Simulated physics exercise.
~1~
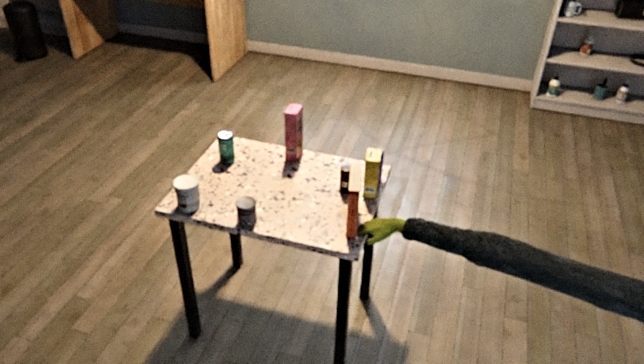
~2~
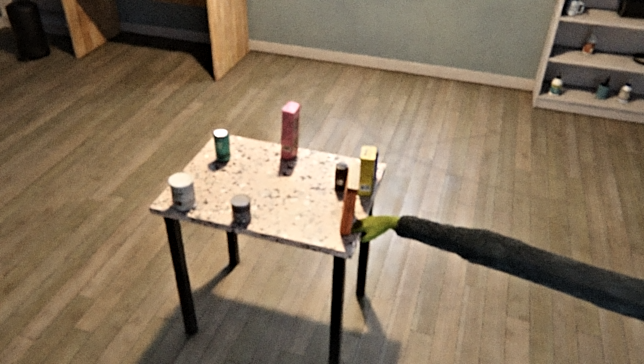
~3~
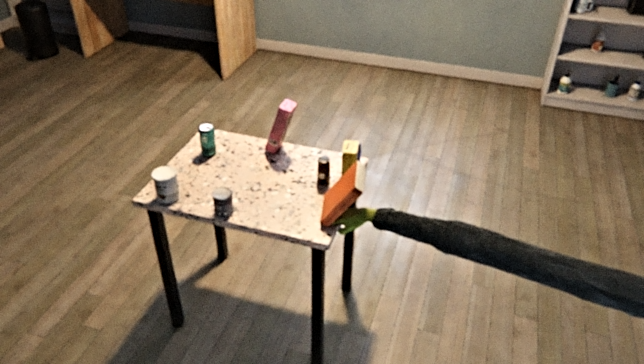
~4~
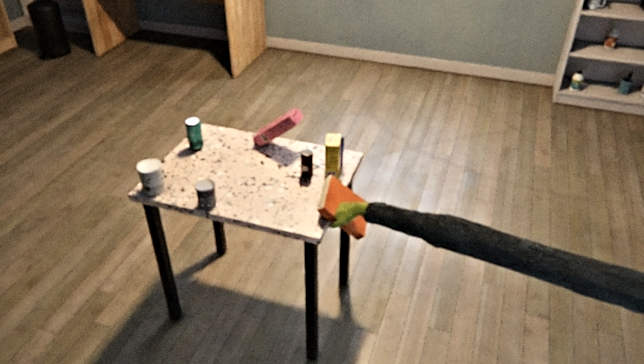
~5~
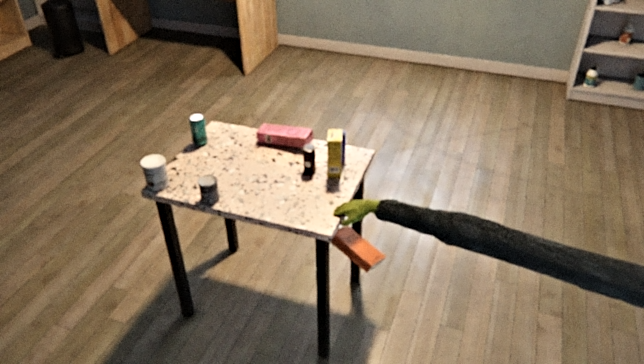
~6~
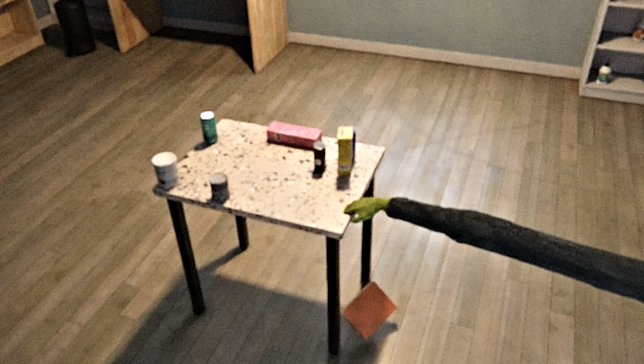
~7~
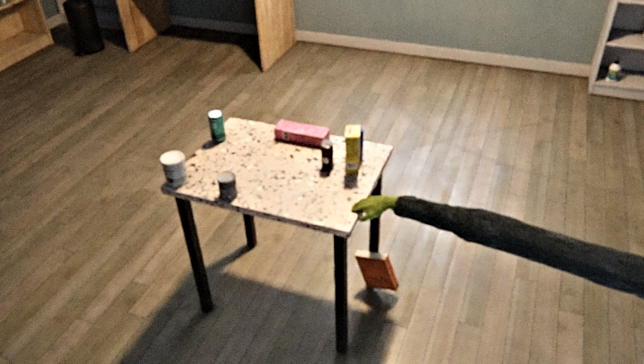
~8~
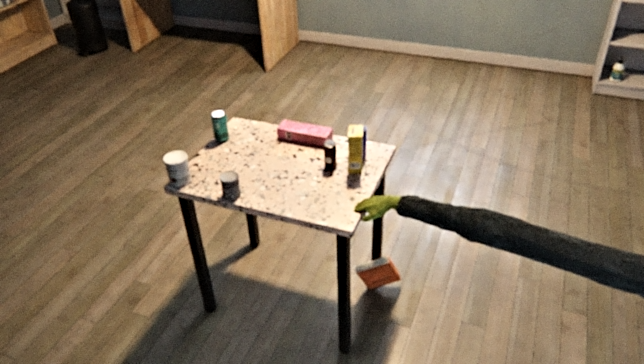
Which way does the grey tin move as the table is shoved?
The grey tin moves to the left, staying upright on the table.
In the video, a green-gloved hand at the right edge of a small speckled table shoves it left; the pink carton topples onto the tabletop and the orange book tips off the right side to the floor, while the other items stay upright.
